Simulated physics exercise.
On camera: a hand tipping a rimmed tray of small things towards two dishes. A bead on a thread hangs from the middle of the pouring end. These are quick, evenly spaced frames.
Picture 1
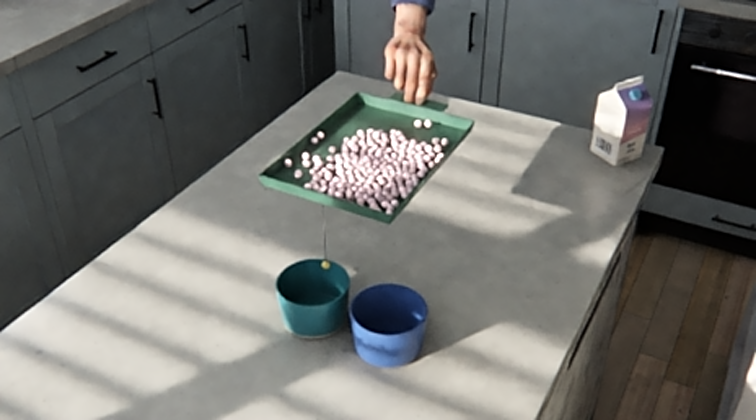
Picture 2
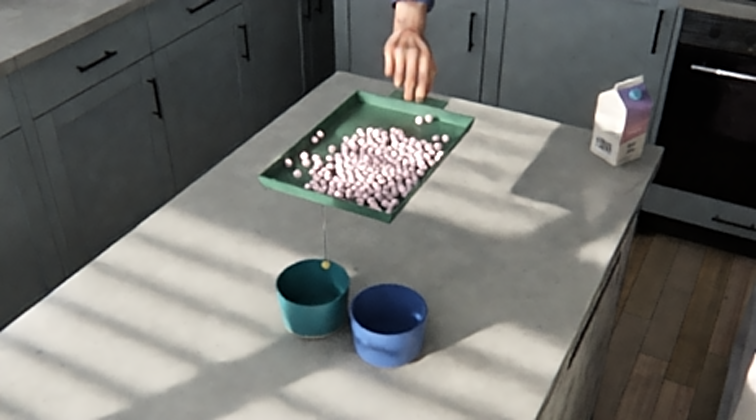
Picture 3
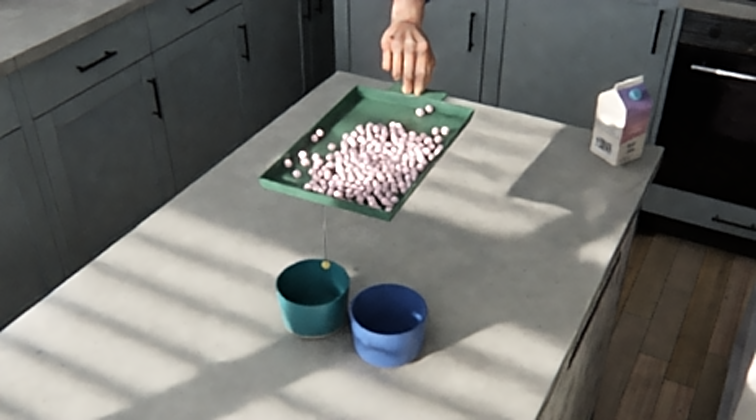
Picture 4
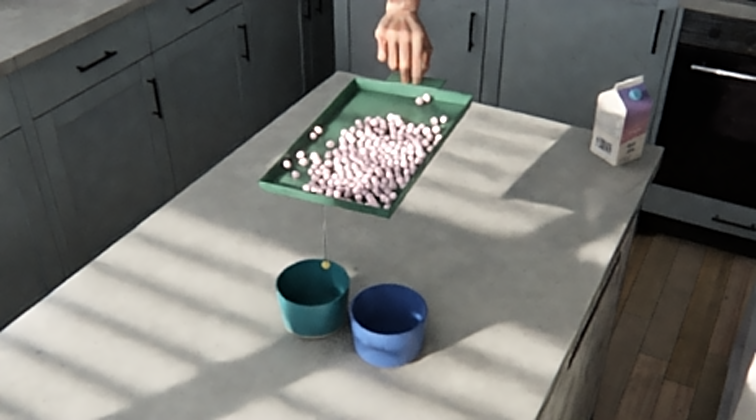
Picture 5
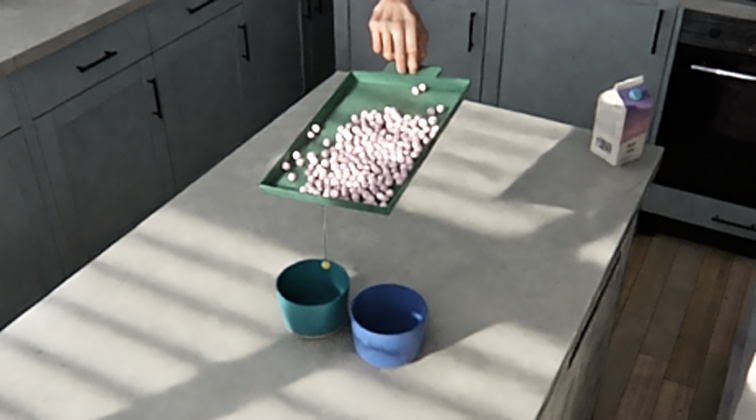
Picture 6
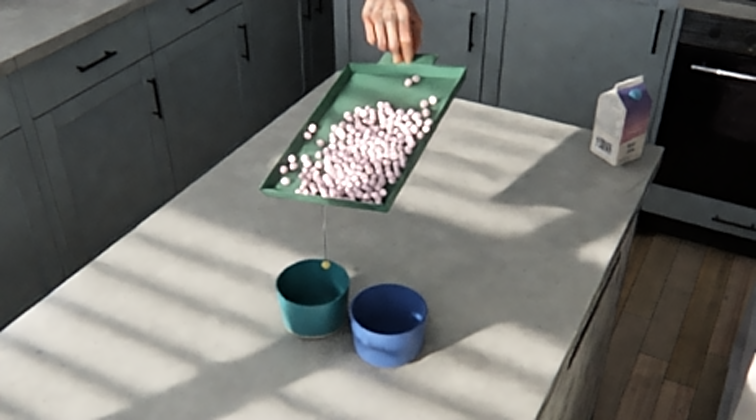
A green rimmed tray of small pale pink balls starts out nearly level on the far side of two bowls, one teal and one blue, with a hand at its far end. The hand gradually raises that end, steepening the tray, and the balls shift slightly within it while the bowls stay still.
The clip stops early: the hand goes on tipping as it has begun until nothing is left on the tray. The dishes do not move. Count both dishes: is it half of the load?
Caught overall: Under half.
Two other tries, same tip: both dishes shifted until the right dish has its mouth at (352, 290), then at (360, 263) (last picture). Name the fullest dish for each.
At the first place the left dish, at the second the left dish.
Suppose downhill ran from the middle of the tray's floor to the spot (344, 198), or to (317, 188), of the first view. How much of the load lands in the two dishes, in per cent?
Near 70 % and 30 %.
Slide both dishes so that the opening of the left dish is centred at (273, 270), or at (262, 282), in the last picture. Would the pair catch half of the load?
First more than half, then under half.
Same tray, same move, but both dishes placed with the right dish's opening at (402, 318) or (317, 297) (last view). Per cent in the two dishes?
In turn 0 and 60 in a hundred.
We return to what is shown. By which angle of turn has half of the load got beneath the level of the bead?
Around 85° of tilt.
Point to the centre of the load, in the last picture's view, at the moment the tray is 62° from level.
Close to (292, 184).
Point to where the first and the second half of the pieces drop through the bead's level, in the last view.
The first part at (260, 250); the rest at (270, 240).
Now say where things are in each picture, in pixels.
The first frame shows corners of the pouring end at (262, 174) and (390, 213), level; middle of the load at (375, 168), sugar pearls; left dish at (294, 318); right dish at (371, 347); bead on its thread at (326, 265).
The second frame shows corners of the pouring end at (262, 175) and (390, 212), level; middle of the load at (375, 167).
The third frame shows corners of the pouring end at (262, 177) and (389, 210), tipped barely, lowest at the left corner; middle of the load at (375, 164).
The fourth frame shows corners of the pouring end at (262, 180) and (387, 208), tipped a little, lowest at the left corner; middle of the load at (374, 159).
The fifth frame shows corners of the pouring end at (262, 184) and (386, 205), tipped a little, lowest at the left corner; middle of the load at (371, 155).
The sixth frame shows corners of the pouring end at (262, 187) and (383, 203), tipped clearly, lowest at the left corner; middle of the load at (365, 154), nearly all on the move; left dish at (294, 318); right dish at (371, 347).
Soon after the last picture, tray tipped steeply; most on the tray; a stray few in the left dish; a small part outside both; a small part in the air.
A little later, tray tipped right over; a small part on the tray; a small part in the left dish; most outside both; a small part in the air.
Later still, tray tipped past a quarter turn; a small part in the left dish; nearly all outside both.
By the end, tray tipped past a quarter turn; none in the right dish; a small part in the left dish; nearly all outside both.
